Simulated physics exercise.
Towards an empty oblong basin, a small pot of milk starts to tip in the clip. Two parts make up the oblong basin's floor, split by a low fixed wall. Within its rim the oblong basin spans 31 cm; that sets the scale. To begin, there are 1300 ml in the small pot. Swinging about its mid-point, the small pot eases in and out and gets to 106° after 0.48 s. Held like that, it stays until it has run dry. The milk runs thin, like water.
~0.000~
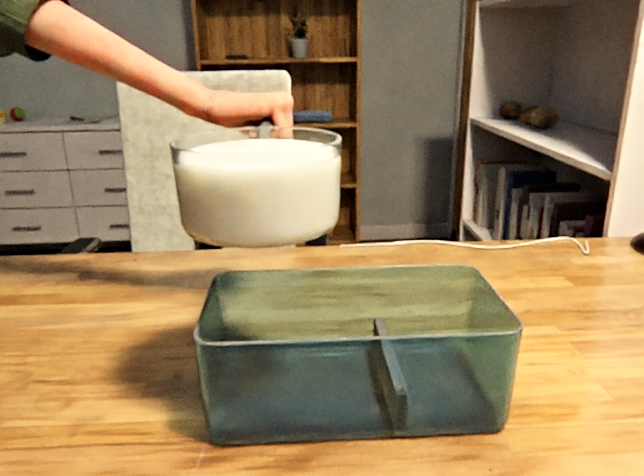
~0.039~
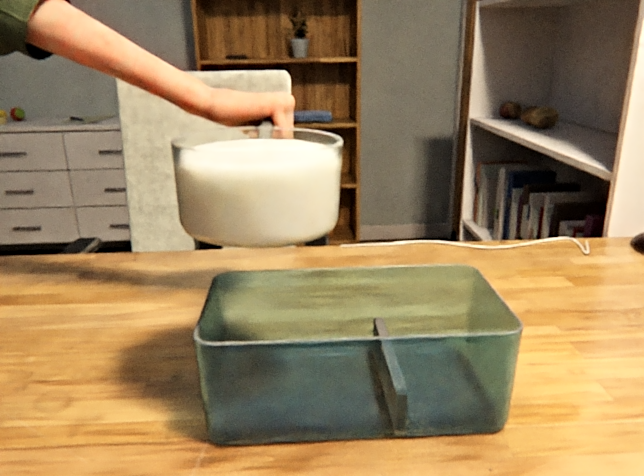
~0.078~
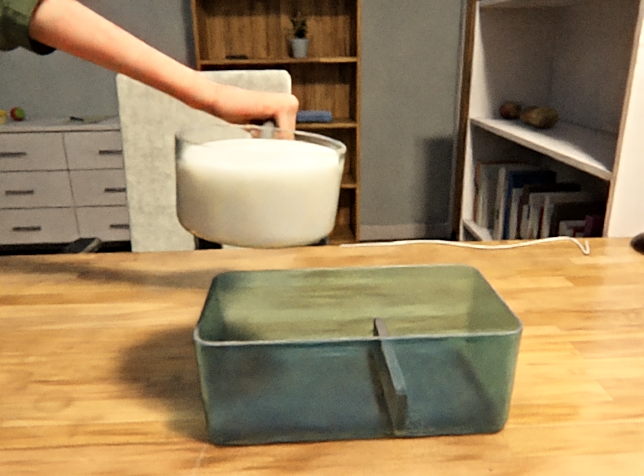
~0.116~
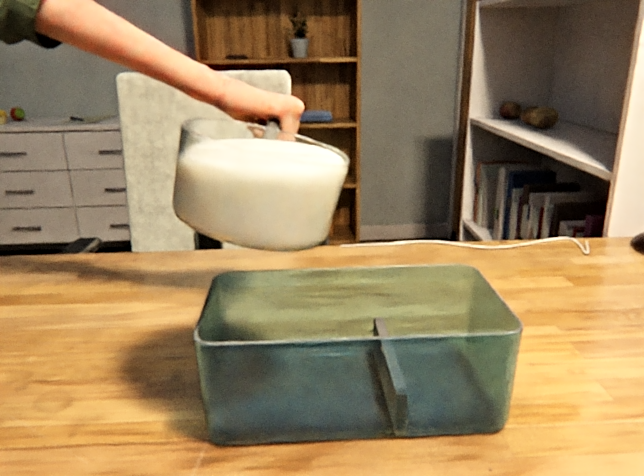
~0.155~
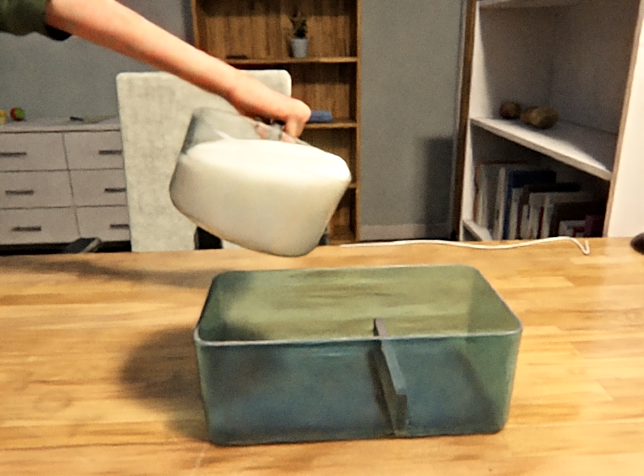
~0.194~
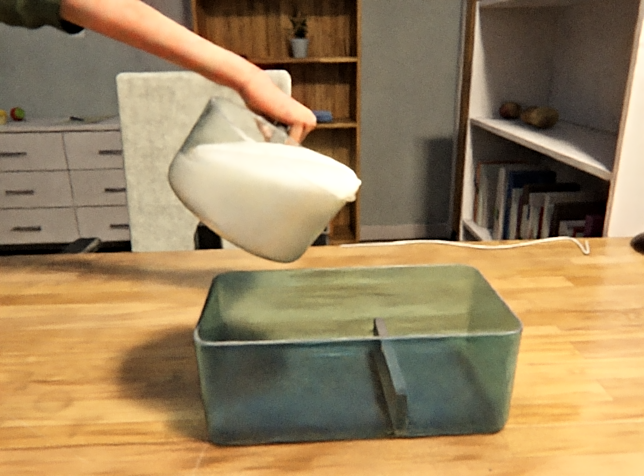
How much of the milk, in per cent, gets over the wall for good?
31 %.
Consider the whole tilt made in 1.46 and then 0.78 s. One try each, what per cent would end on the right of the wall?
I'd expect close to 60 per cent and then close to 40 per cent.
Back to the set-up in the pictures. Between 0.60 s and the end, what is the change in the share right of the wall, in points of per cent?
The share ends bigger than before, by about 5 %.
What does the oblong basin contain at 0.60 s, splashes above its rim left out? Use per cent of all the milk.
The share is close to 78 percent.
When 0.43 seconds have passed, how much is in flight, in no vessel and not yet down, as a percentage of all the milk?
Roughly 36 percent.
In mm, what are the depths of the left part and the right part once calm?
I'd say close to 28 mm on the left, close to 24 mm on the right.
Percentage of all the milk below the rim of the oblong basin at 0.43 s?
At that time the basin holds about 40 per cent of the liquid.
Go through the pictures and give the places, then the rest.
Tilt 0°; pouring edge (339, 139); surface from (179, 154) to (337, 150); the oblong basin's rim runs from (206, 305) to (497, 295); the wall's top is at (389, 352), in the first picture.
Tilt 2°; pouring edge (341, 142); surface from (179, 153) to (337, 151), in the second picture.
Tilt 7°; pouring edge (344, 149); surface from (182, 150) to (340, 153), in the third picture.
Tilt 15°; pouring edge (347, 161); surface from (185, 150) to (344, 157), in the fourth picture.
Tilt 25°; pouring edge (349, 177); surface from (185, 152) to (349, 169); 1 per cent is over the edge, in the fifth picture.
Tilt 37°; pouring edge (347, 195); surface from (180, 152) to (335, 175); 6 per cent is over the edge, in the sixth picture.
By 0.43 s the tilt is 103° and 25 per cent is still to pour, 15 is left of the wall and 24 right of it.
By 0.60 s the tilt is 106° and 5 per cent is still to pour, 52 is left of the wall and 26 right of it.
By 0.78 s the tilt is 106° and 1 per cent is still to pour, 49 is left of the wall and 28 right of it.
By 0.98 s the tilt is 106° and 0 per cent is still to pour, 62 is left of the wall and 31 right of it.
At rest 63 per cent lies left of the wall, 31 right of it and 6 outside.
